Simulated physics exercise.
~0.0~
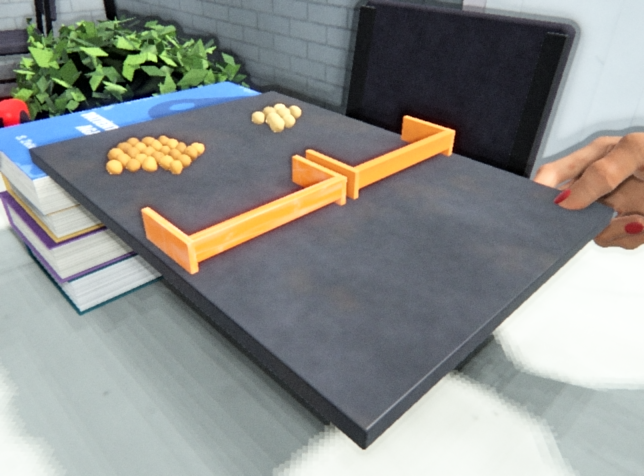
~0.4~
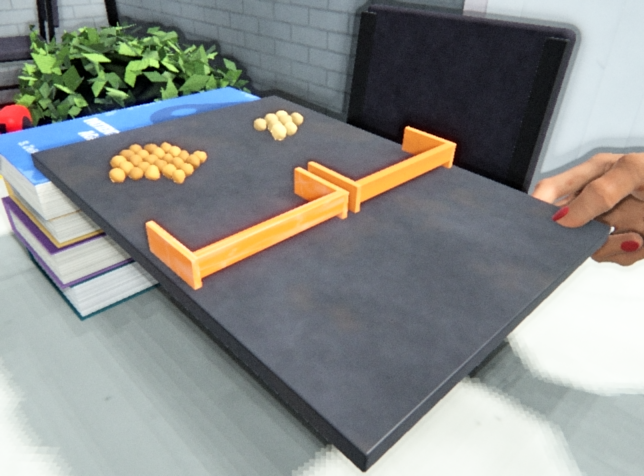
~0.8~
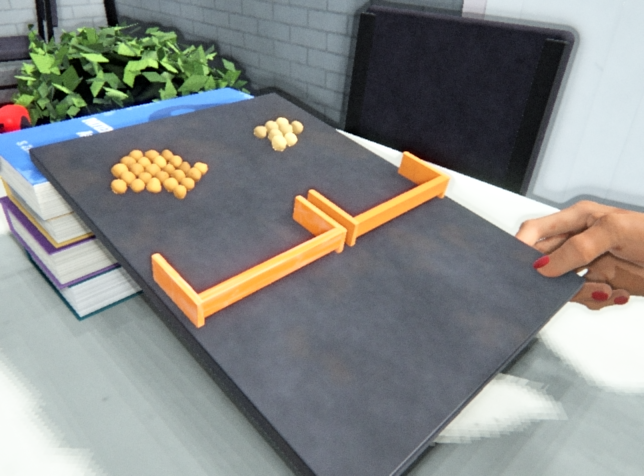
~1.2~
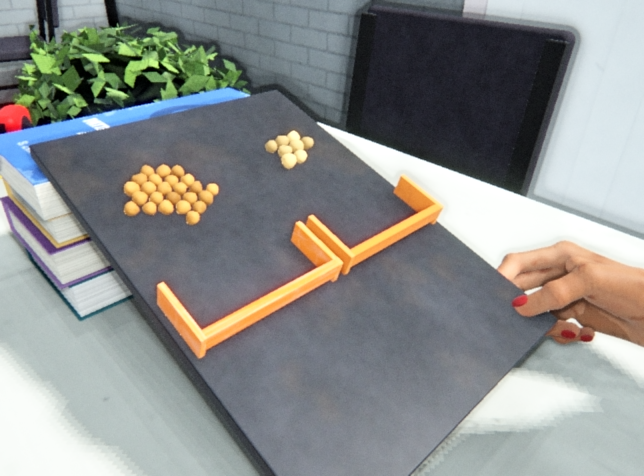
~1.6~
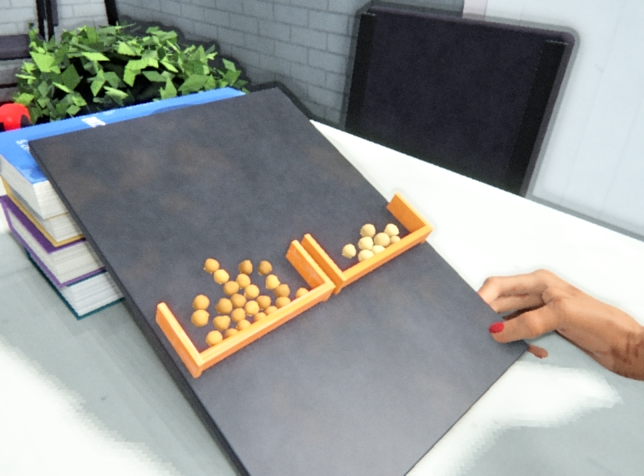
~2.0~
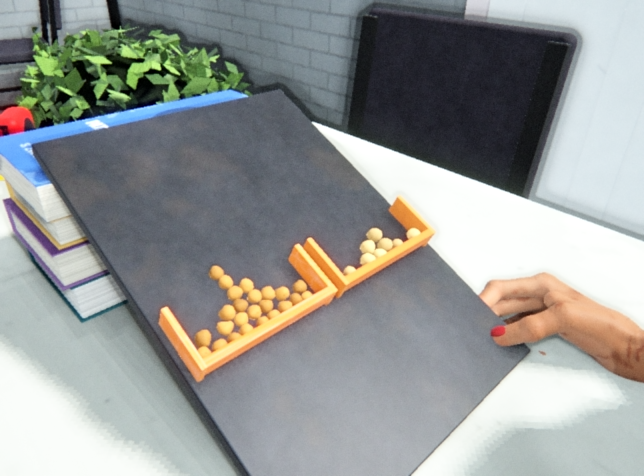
We see a dark board propped on stacked books, holding two groups of small balls above orange barriers, as a hand lowers its right end; the board tilts, the balls roll down the slope, and both groups come to rest gathered behind the barriers.
